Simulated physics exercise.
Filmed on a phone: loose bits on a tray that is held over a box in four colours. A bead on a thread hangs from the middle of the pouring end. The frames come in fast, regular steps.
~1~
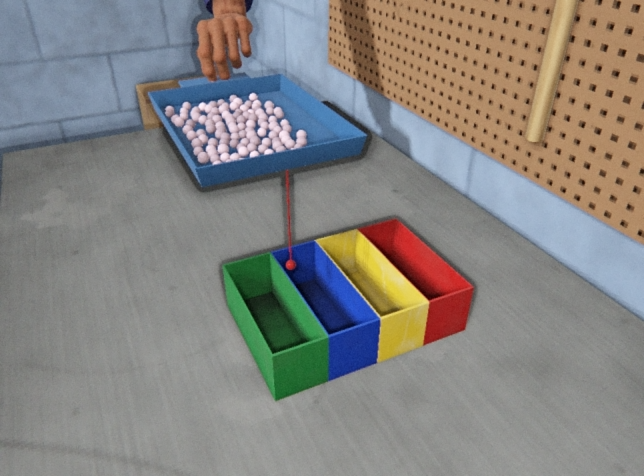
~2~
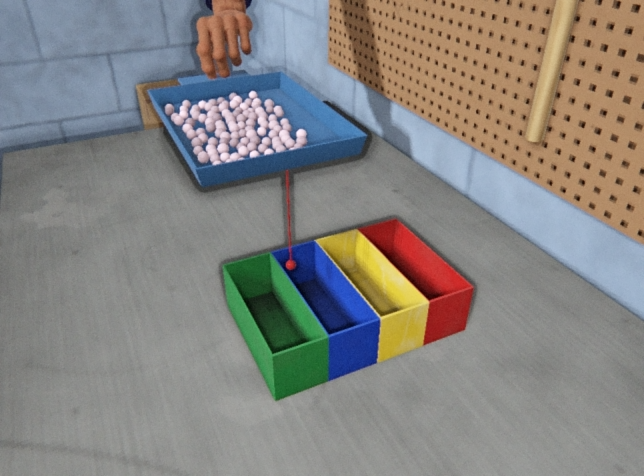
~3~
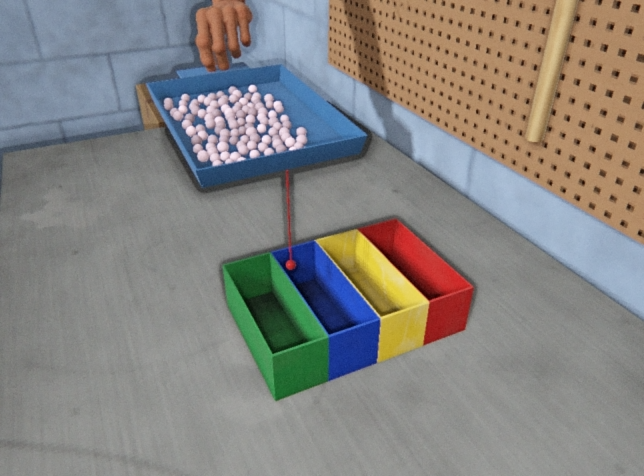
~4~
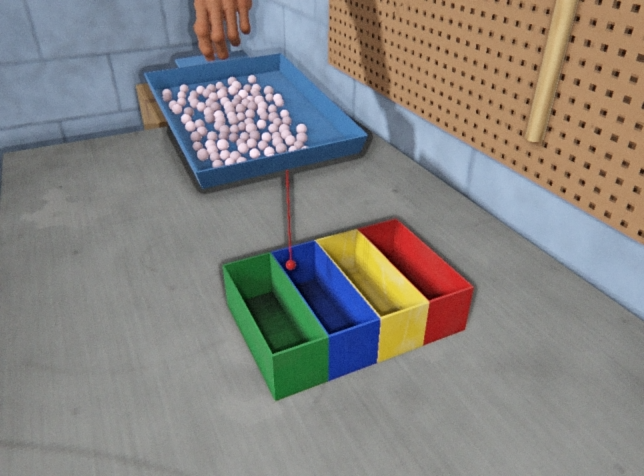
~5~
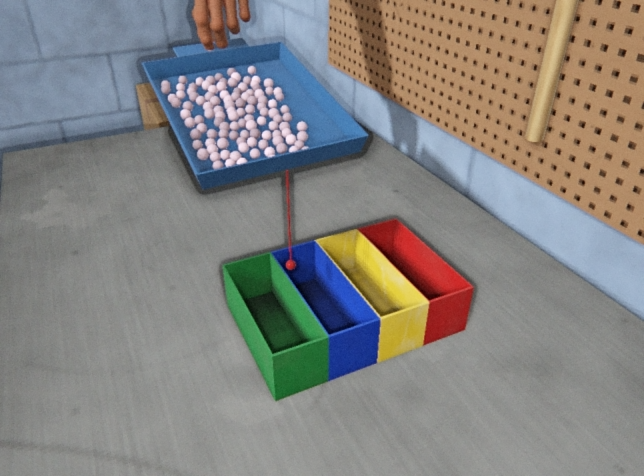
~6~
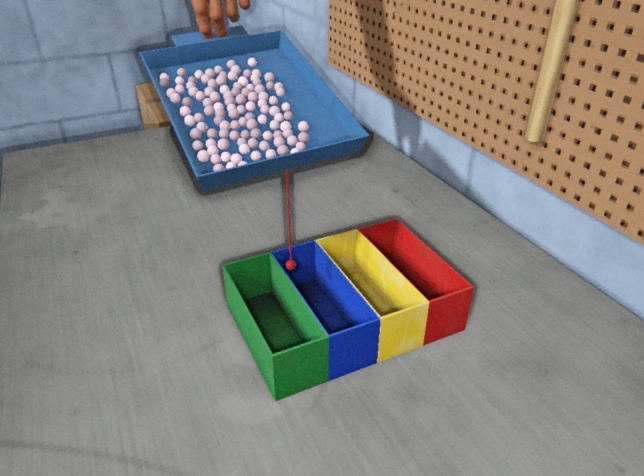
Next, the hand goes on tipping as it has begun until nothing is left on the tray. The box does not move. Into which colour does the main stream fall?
It favours the green compartment.
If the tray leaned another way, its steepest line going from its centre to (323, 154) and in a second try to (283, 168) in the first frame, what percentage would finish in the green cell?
About 0 and 30 per cent.
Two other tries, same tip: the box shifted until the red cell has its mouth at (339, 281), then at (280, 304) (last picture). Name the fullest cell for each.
At the first place the blue cell, at the second the cell in yellow.
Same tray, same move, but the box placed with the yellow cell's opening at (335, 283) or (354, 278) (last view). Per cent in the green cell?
Roughly 50 per cent, and 40 per cent.
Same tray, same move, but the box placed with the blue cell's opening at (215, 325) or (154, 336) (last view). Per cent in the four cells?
About 100 and 80 per cent.
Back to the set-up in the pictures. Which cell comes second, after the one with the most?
It is that blue cell.
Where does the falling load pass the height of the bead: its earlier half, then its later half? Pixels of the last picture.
First near (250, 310), later near (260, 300).
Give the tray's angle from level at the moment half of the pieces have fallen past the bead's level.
At about 95°.
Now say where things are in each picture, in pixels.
Corners of the pouring end near (200, 165) and (360, 134), level; middle of the load near (242, 127), sugar pearls; bead on its thread near (291, 265); green cell near (301, 364); blue cell near (354, 346); yellow cell near (403, 328); red cell near (448, 312), in the first picture.
Corners of the pouring end near (200, 166) and (361, 134), level; middle of the load near (242, 126), in the second picture.
Corners of the pouring end near (200, 167) and (361, 134), tipped barely, lowest at the left corner; middle of the load near (241, 122), in the third picture.
Corners of the pouring end near (200, 169) and (361, 134), tipped a little, lowest at the left corner; middle of the load near (241, 117), in the fourth picture.
Corners of the pouring end near (201, 170) and (362, 134), tipped a little, lowest at the left corner; middle of the load near (241, 112), in the fifth picture.
Corners of the pouring end near (201, 172) and (362, 134), tipped a little, lowest at the left corner; middle of the load near (241, 110), all but a few on the move; green cell near (301, 364); blue cell near (354, 346); yellow cell near (403, 328); red cell near (448, 312), in the sixth picture.
Shortly afterwards, tray tipped steeply; the whole lot on the tray.
Next, tray tipped right over; near a third on the tray; a little in the green cell; only a few in the blue cell; near half falling or outside the box.
Some moments later, tray tipped past a quarter turn; near a quarter in the green cell; a little in the blue cell; only a few in the red cell; near half falling or outside the box.
In the end, tray tipped past a quarter turn; near a quarter in the green cell; a little in the blue cell; only a few in the red cell; none at all in the yellow cell; near half outside the box.
